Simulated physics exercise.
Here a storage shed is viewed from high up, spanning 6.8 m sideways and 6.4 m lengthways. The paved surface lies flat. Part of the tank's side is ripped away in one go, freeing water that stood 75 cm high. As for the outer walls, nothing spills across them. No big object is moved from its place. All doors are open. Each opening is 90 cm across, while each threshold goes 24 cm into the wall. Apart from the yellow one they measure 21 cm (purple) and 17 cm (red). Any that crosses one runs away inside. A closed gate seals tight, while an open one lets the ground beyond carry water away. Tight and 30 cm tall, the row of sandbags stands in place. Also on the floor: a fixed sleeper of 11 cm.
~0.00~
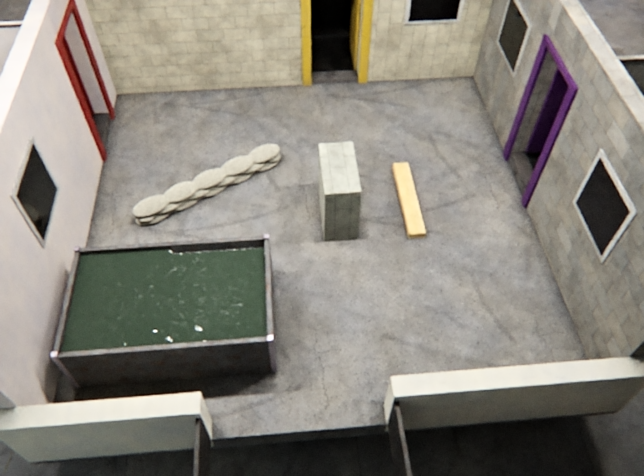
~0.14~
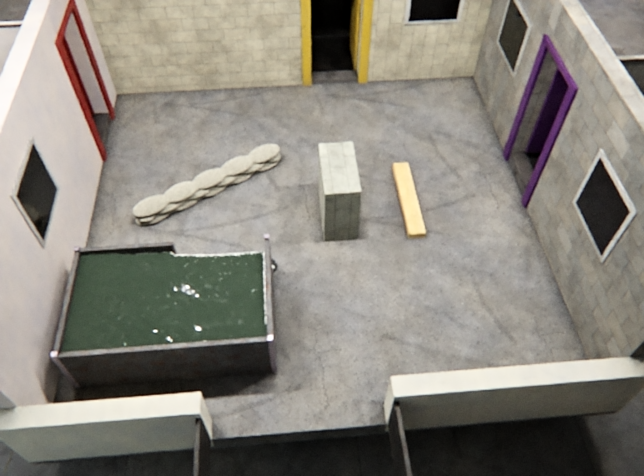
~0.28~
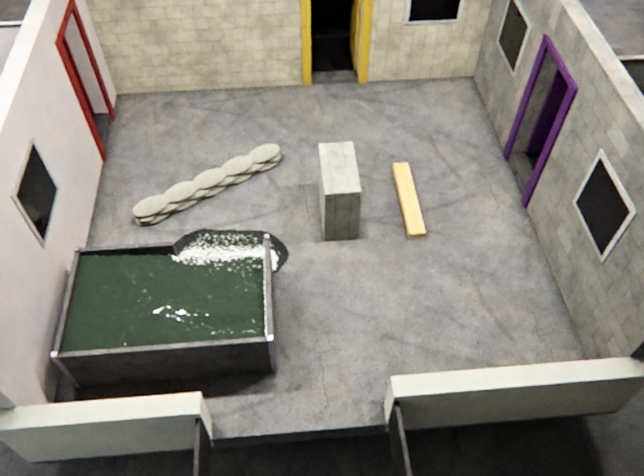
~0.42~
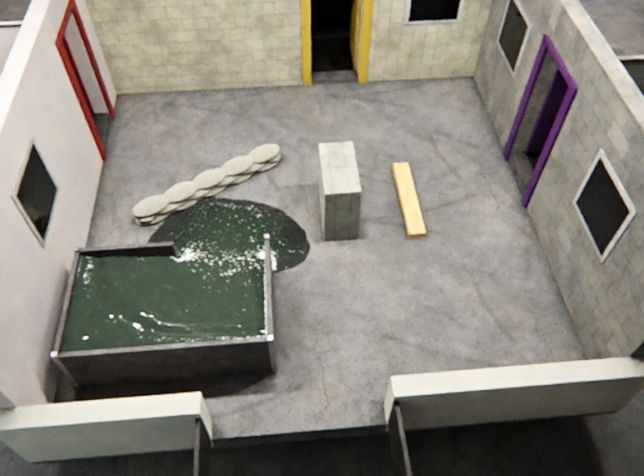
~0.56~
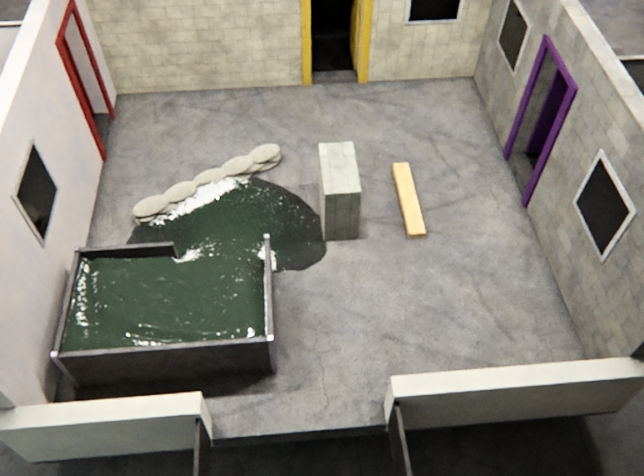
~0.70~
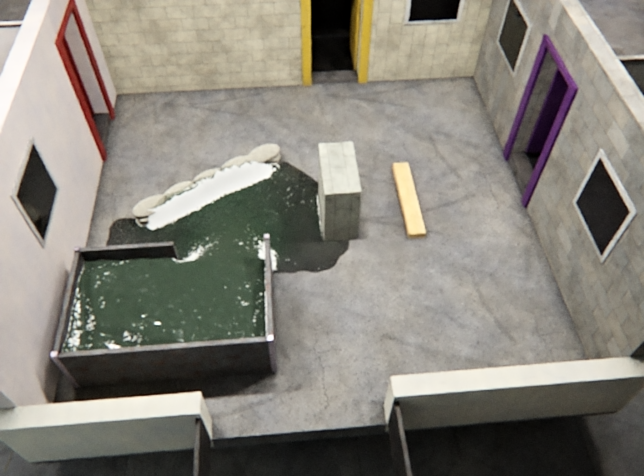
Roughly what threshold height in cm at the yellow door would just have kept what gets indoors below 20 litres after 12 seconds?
A threshold of about 14.5 cm.
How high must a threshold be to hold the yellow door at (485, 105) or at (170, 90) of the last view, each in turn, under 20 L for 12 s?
Roughly 19 and 5.0 cm.
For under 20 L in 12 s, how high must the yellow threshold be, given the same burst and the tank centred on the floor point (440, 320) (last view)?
Roughly 12.5 centimetres.
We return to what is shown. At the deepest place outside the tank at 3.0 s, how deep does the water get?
Roughly 34 cm.
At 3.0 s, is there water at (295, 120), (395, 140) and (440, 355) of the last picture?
Spot one awash, spot two awash, spot three bone dry.
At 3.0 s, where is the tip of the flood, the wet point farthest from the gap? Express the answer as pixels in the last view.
Roughly at (468, 79) in the last view.
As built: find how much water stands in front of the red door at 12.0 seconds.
Some 7.0 centimetres.
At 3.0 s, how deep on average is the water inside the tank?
The mean depth is about 26 cm.
After 1.4 s water covers 20 % of the floor, deepest (44 cm) near (233, 189); it has not reached the yellow door.
After 3.0 s water covers 45 % of the floor, deepest (34 cm) near (468, 79); 18 cm at the yellow door, 33 litres in over its 10 cm threshold.
After 12.0 s water covers 95 % of the floor, deepest (10 cm) near (91, 223); 6 cm at the yellow door, 62 litres in over its 10 cm threshold.
At the yellow door as built, the water arrived by 1.7 s and peaked near 20 cm at 2.8 s.
Run again over the same 12 s with other heights there, 30 litres in over 13 cm, 7 litres over 18 cm. The limit of 20 litres is kept from about 14.5 cm up.
